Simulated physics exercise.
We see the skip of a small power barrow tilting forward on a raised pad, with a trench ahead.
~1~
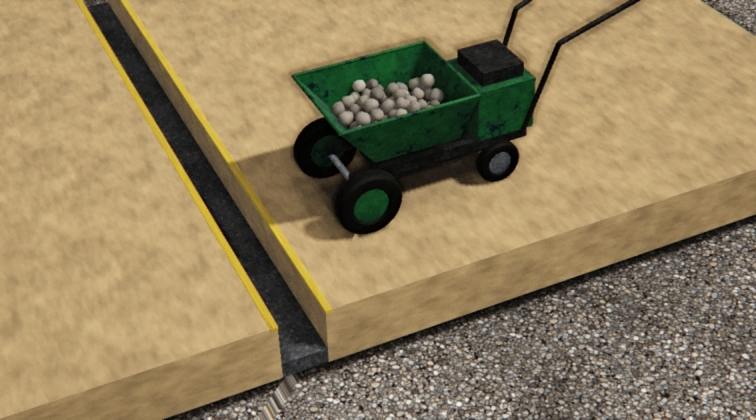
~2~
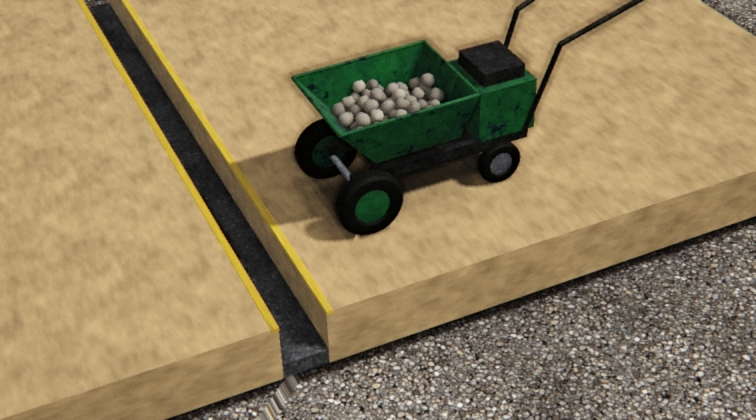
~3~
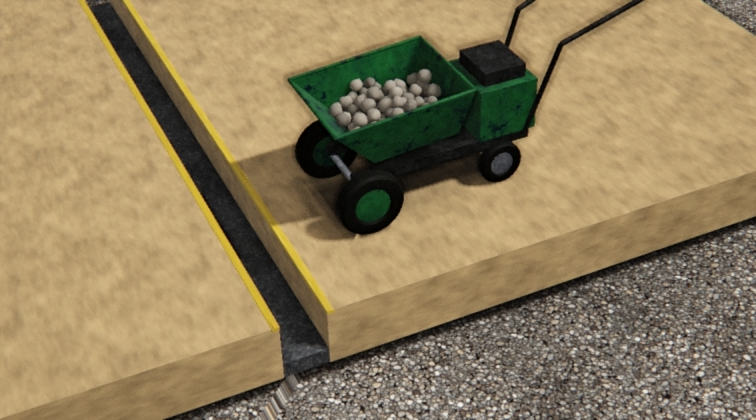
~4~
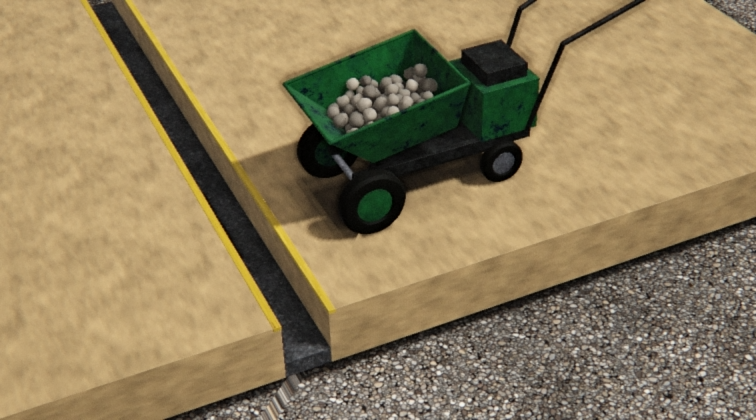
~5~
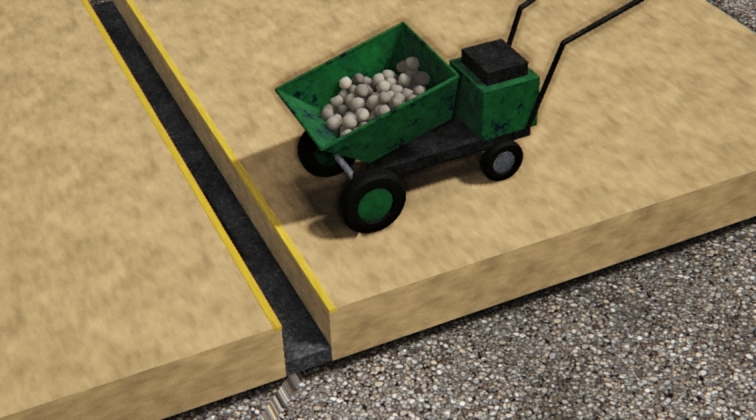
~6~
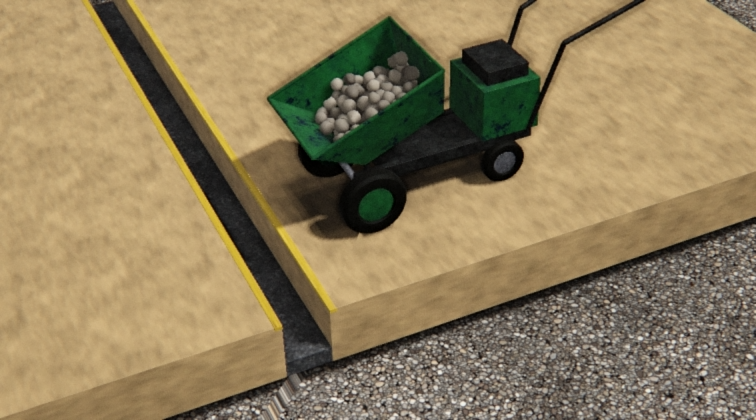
On a raised tan pad beside a narrow trench, a green barrow's pebble-filled skip tilts forward.
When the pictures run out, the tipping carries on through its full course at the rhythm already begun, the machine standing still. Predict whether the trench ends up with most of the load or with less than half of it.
Bigger portion.
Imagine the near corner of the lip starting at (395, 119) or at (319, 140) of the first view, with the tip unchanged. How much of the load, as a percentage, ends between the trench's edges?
First spot: Roughly 40 percent; second spot: Roughly 40 percent.
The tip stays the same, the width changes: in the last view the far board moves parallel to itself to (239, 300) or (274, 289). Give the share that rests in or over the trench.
In order: Some 100 per cent, then some 60 per cent.
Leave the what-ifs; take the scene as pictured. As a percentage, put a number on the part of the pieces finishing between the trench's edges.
Around 90 per cent.
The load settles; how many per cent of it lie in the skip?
0 %, about.
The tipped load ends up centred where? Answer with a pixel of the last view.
The centre settles at about (250, 257).
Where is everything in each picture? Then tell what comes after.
Lip of the skip (341, 134), level; top of the load (396, 116), river pebbles; first edge of the trench (308, 278); far edge (255, 295), the trench under half as wide as the skip, and about as deep as wide, in the first frame.
Lip of the skip (340, 136), tipped barely; top of the load (405, 106), in the second frame.
Lip of the skip (336, 138), tipped barely; top of the load (402, 104), in the third frame.
Lip of the skip (331, 143), tipped a little; top of the load (398, 101), in the fourth frame.
Lip of the skip (322, 149), tipped clearly; top of the load (407, 94), in the fifth frame.
Lip of the skip (313, 158), tipped clearly; top of the load (400, 93); first edge of the trench (312, 277); far edge (259, 294), in the sixth frame.
Just after the last frame, skip tipped steeply; every one in the skip.
A moment on, skip tipped right over; roughly two thirds in the skip; roughly a quarter in or heaped over the trench; just a few beyond it; just a few falling.
Further on, skip tipped right over; the larger part in or heaped over the trench; about a tenth beyond it.
When it is over, skip tipped right over; the larger part in or heaped over the trench; about a tenth beyond it.
